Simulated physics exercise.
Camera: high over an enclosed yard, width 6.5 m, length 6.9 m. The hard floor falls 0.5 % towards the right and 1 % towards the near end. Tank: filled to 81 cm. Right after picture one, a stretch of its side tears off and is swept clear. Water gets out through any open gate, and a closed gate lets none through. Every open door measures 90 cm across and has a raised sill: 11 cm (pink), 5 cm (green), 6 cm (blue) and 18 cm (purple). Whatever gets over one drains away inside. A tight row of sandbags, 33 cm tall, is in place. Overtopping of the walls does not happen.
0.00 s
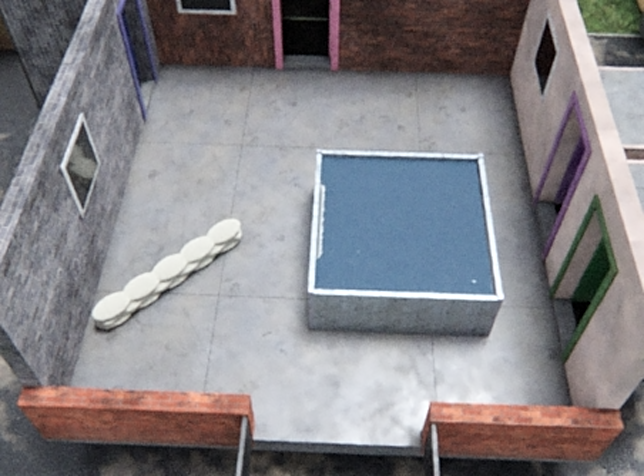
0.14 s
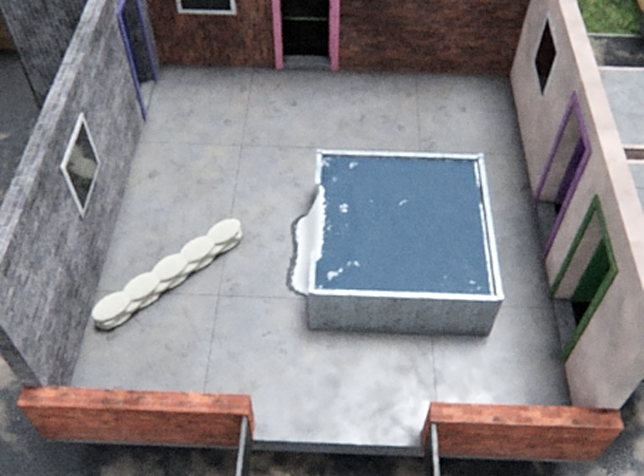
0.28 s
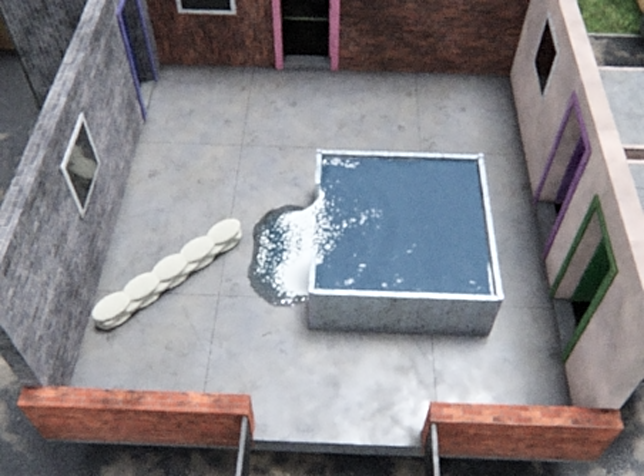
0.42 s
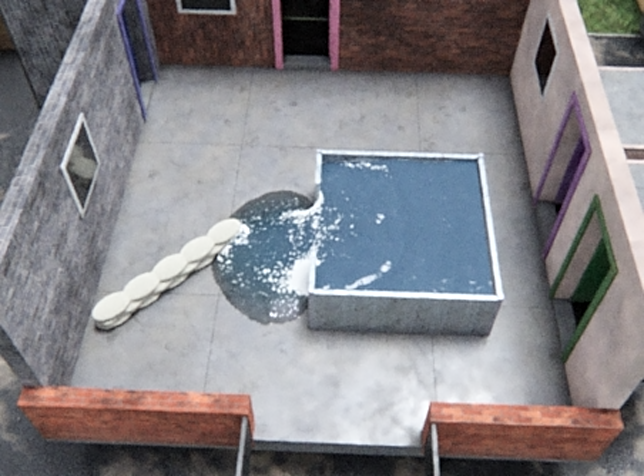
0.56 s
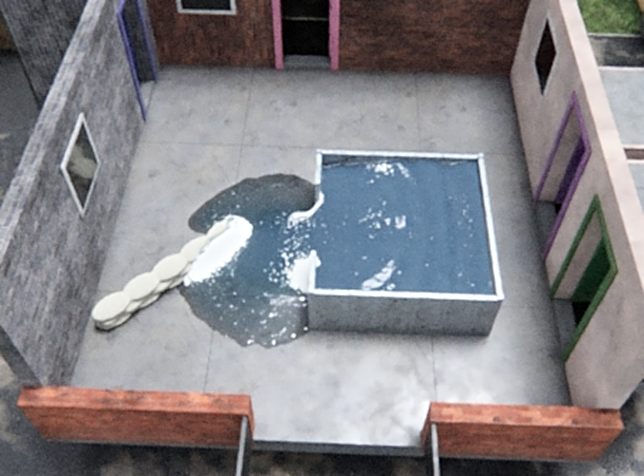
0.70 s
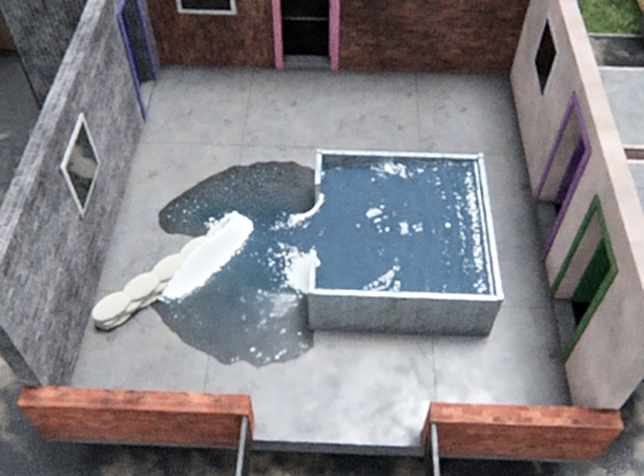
Water burst out through the left side of a square raised tank in a walled yard, spread across the grey floor in a widening pool, then washed over the near end of a pale, lumpy barrier.
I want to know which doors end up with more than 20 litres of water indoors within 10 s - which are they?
The pink door: That much or less; the green door: More than that; the blue door: More than that; the purple door: That much or less.
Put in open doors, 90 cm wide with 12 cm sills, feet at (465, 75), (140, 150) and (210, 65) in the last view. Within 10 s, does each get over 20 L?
Per doorway, in order: Insufficient / sufficient / sufficient.
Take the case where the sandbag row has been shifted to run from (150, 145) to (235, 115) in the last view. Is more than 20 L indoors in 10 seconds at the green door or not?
Green: Exceeded.
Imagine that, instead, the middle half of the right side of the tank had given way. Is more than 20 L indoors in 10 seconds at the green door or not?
Against the limit, green exceeds it.
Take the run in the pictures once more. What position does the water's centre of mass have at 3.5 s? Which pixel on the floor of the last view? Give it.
Centre: Roughly (285, 256) px.
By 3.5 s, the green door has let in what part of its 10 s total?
Some 0 in a hundred.
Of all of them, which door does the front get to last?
Answer: The purple door.
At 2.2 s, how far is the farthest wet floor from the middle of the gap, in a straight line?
That comes to near 5.2 m out.
After 1.4 s water covers 30 % of the floor and is deepest (67 cm) near (64, 413); pink door not reached, green door not reached, blue door not reached, purple door not reached.
After 2.2 s water covers 35 % of the floor and is deepest (52 cm) near (95, 401); pink door not reached, green door not reached, blue door 14 cm at the sill, 4 L in, purple door not reached.
After 3.5 s water covers 55 % of the floor and is deepest (39 cm) near (64, 413); pink door 5 cm at the sill, 0 L in, green door not reached, blue door 15 cm at the sill, 33 L in, purple door not reached.
After 6.0 s water covers 85 % of the floor and is deepest (26 cm) near (64, 413); pink door 12 cm at the sill, 0 L in, green door 11 cm at the sill, 37 L in, blue door 14 cm at the sill, 115 L in, purple door 1 cm at the sill, 0 L in.
After 10.0 s water covers 95 % of the floor and is deepest (18 cm) near (550, 356); pink door 6 cm at the sill, 1 L in, green door 12 cm at the sill, 191 L in, blue door 8 cm at the sill, 173 L in, purple door 13 cm at the sill, 0 L in.
